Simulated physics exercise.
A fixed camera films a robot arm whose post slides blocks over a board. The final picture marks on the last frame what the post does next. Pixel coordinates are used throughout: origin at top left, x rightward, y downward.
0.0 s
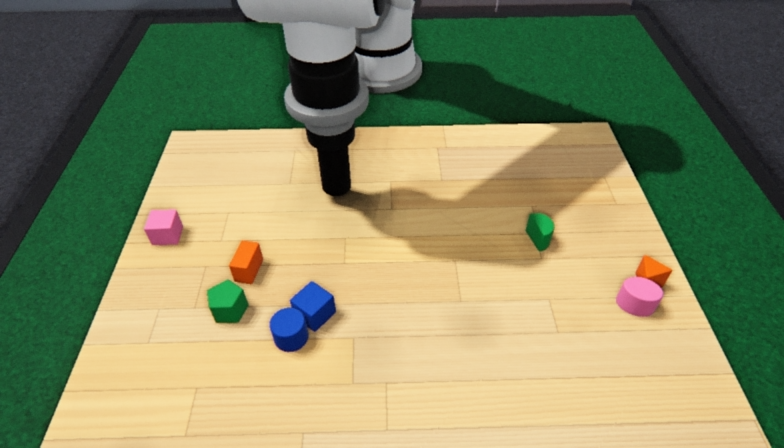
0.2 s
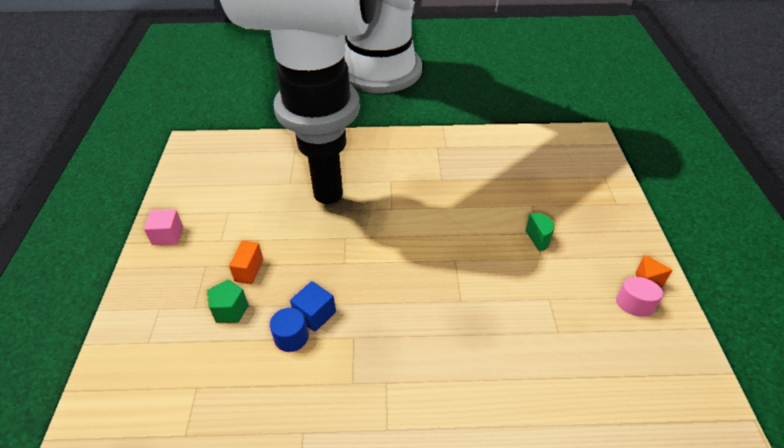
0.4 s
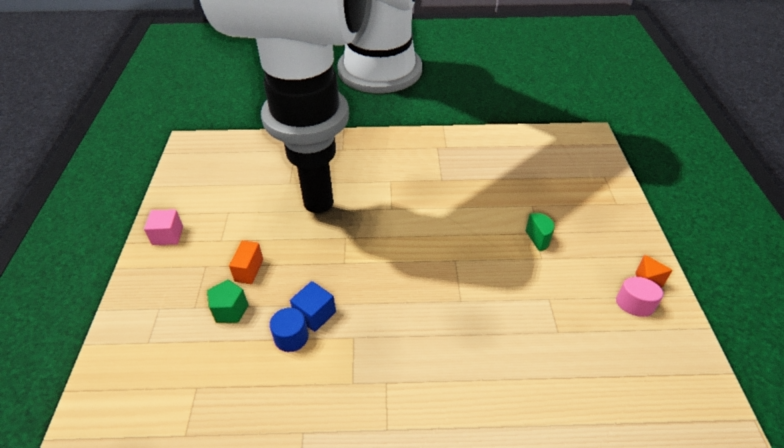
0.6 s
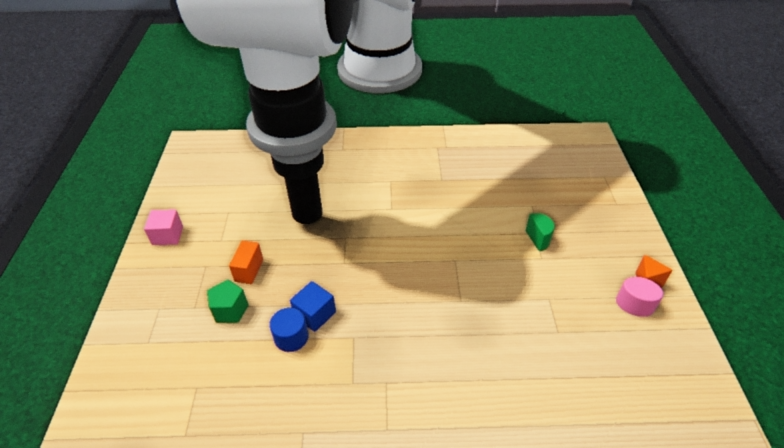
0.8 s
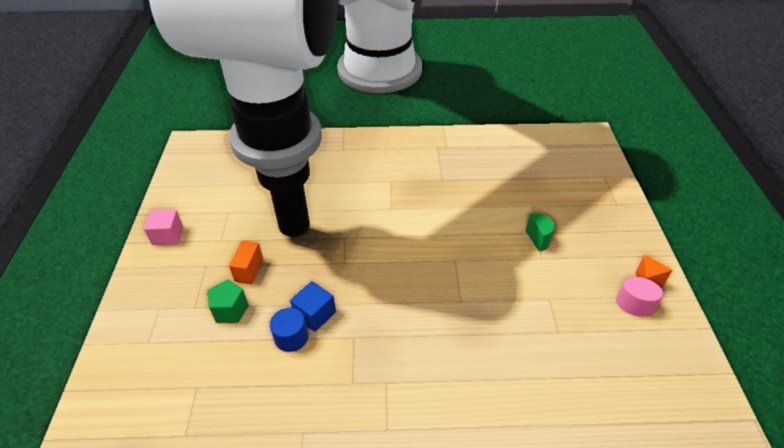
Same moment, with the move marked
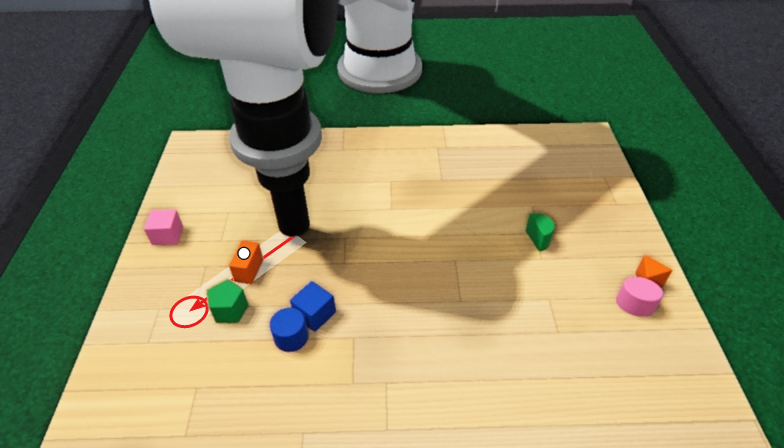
Robot arm with a black post moving slowly left and toward the viewer over a wooden board, the scattered coloured blocks staying still.
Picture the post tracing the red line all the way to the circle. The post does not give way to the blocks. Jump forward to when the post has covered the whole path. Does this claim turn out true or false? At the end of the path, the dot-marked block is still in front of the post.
Answer: True.
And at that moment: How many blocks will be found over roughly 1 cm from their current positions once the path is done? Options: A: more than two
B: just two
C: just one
Choice B: Just two.
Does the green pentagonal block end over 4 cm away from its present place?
In short: No.
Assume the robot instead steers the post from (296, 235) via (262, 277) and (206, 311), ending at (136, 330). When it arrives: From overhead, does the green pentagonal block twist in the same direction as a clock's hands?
No, that is not what happens.
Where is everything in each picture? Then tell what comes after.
Post's lower end at (337, 187); green pentagonal block at (224, 294); orange rectangle at (244, 253), in the first picture.
Post at (328, 194); blocks still, in the second picture.
Post at (319, 203); blocks still, in the third picture.
Post at (307, 214); blocks still, in the fourth picture.
Post at (294, 226); green pentagonal block at (224, 294); orange rectangle at (244, 253), in the fifth picture.
Drawn move, from (296, 235) to (189, 312); the dot is on the orange rectangle.
What follows on the original path. One third of the way, post at (260, 249); orange rectangle at (230, 264).
Two thirds of the way, post at (224, 275); green pentagonal block at (214, 308), turned 65° anticlockwise; orange rectangle at (189, 290).
At the end, post at (185, 303); green pentagonal block at (214, 308), turned 65° anticlockwise; orange rectangle at (146, 320).
